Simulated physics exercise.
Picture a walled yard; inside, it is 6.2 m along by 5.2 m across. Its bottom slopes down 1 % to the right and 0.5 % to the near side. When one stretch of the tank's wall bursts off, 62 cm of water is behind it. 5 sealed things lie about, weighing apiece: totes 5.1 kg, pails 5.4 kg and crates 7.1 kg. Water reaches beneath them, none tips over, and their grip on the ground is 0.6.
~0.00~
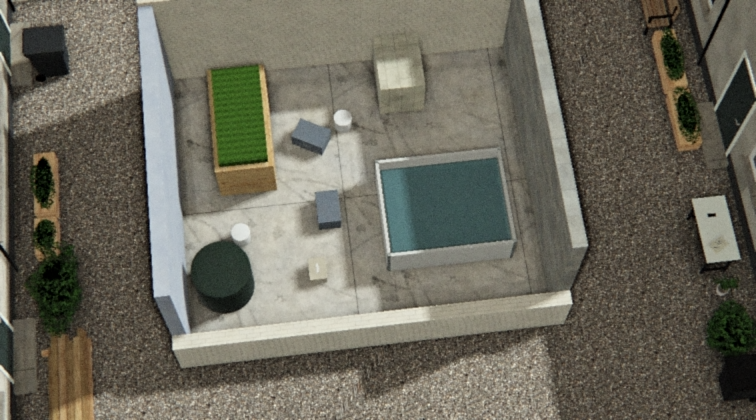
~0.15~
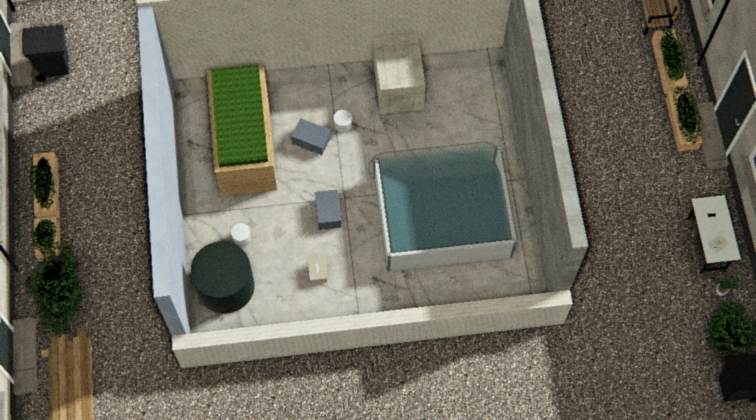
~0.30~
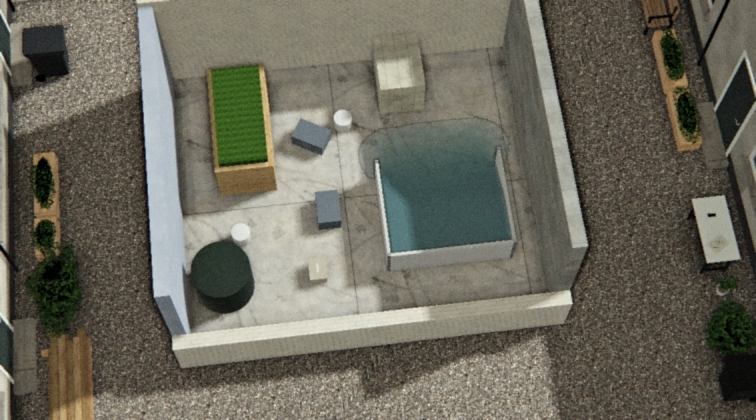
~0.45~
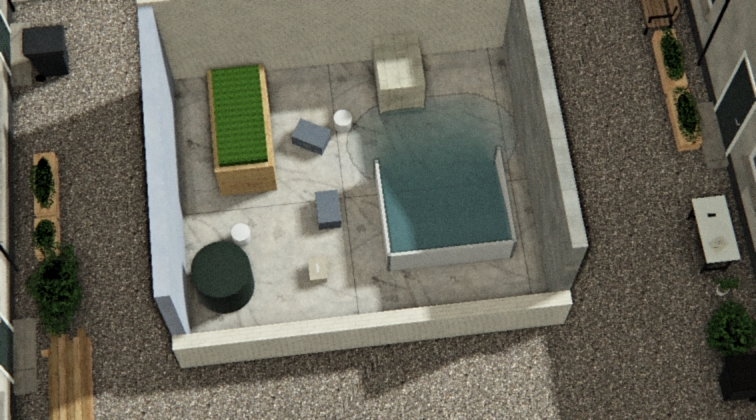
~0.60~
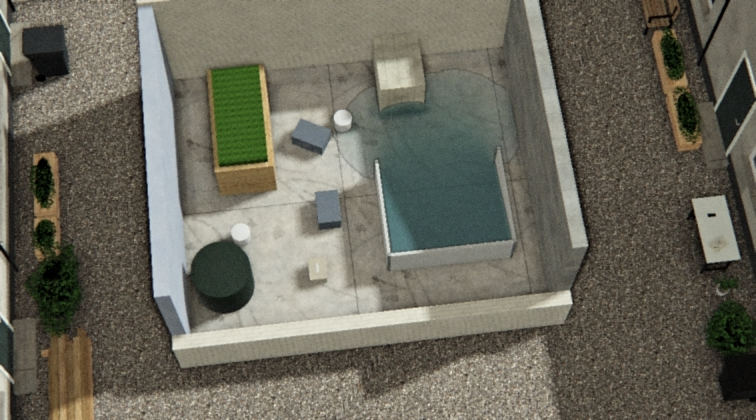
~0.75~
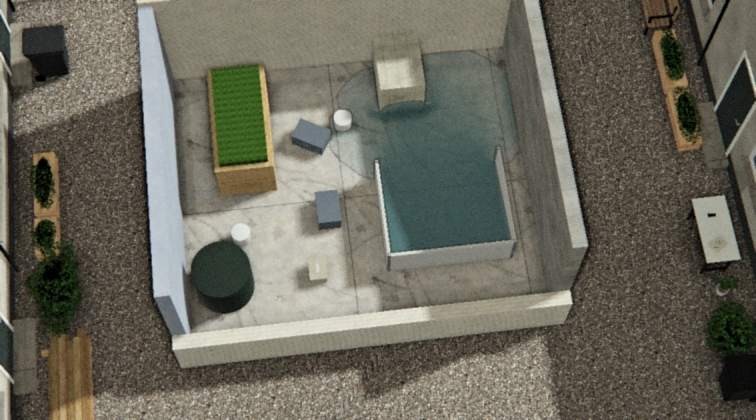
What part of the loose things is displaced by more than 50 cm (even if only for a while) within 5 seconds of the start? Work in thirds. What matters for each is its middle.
It reaches a third but not two thirds.
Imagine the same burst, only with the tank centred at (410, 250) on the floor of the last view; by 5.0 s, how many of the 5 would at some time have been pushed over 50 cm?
2.
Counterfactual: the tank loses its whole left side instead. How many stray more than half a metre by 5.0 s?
Then 4 of them would.
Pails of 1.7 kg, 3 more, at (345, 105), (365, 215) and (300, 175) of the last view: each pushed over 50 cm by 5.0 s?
Result, in sequence: Above the mark / below the mark / above the mark.
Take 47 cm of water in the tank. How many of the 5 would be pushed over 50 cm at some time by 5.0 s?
With that change, 2 of them.
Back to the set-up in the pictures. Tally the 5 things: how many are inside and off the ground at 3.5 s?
At that instant the tally stands at 1.
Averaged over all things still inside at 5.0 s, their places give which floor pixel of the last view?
It sits at about (283, 238).
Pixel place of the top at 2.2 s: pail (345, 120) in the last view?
Estimated pixel: Around (263, 70).
After 1.1 s 0 of 5 are over 50 cm from their spots; 0 afloat.
After 2.2 s 1 of 5 are over 50 cm from their spots; 1 afloat.
After 3.5 s 2 of 5 are over 50 cm from their spots; 1 afloat.
After 5.0 s 2 of 5 are over 50 cm from their spots, and 2 have been at some point; 0 afloat.
